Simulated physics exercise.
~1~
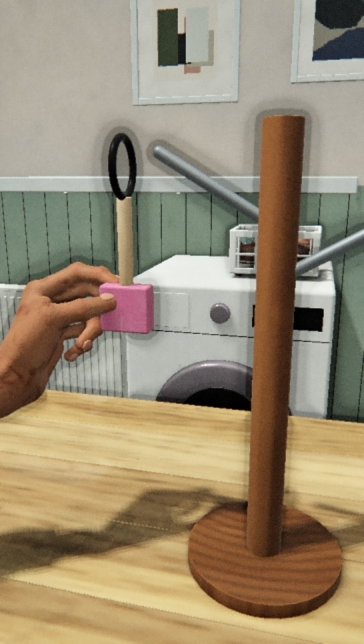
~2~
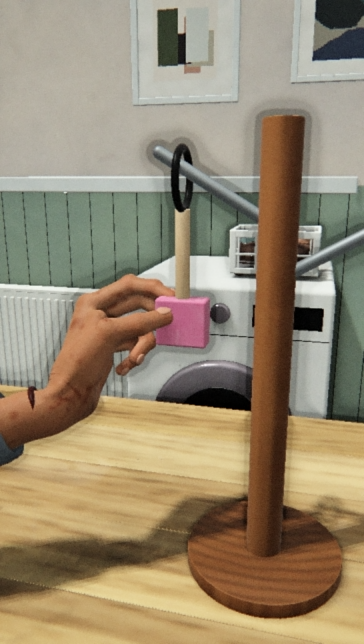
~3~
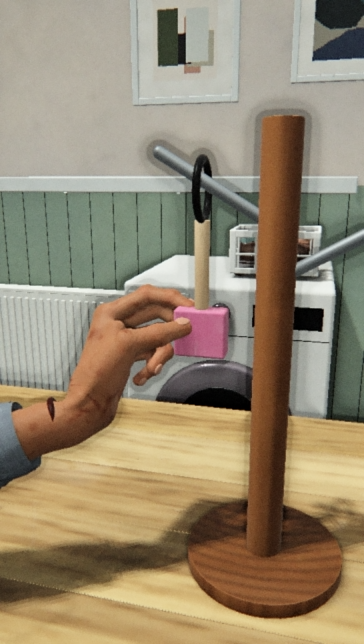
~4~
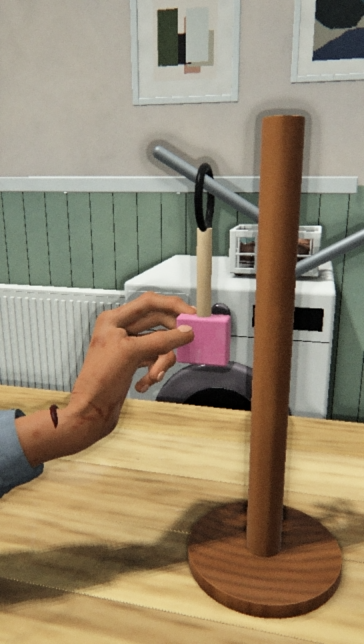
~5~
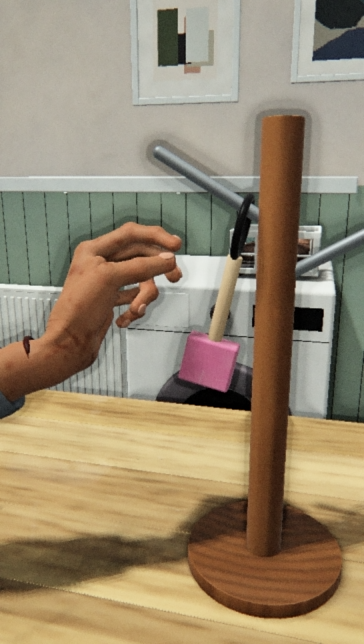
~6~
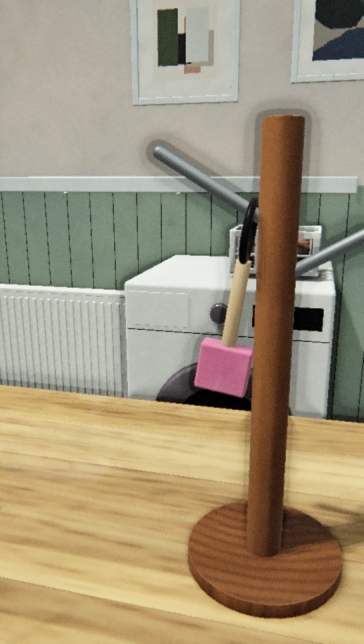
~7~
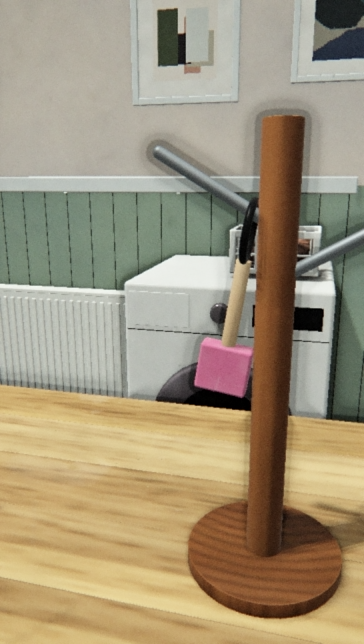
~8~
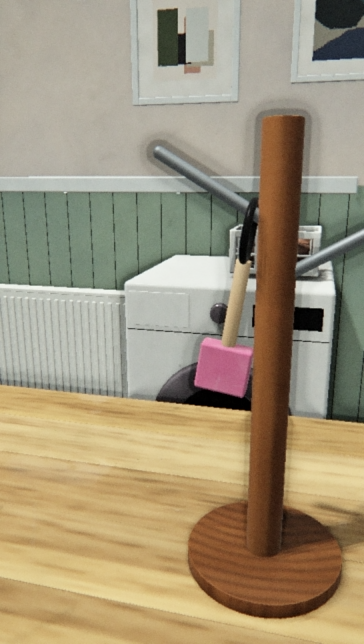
The clip shows a hand carrying a pink brush with a black ring rightward onto a grey peg of a wooden stand, lowering it slightly and letting go. The brush slides toward the post and tilts, then hangs still from the peg as the hand withdraws.
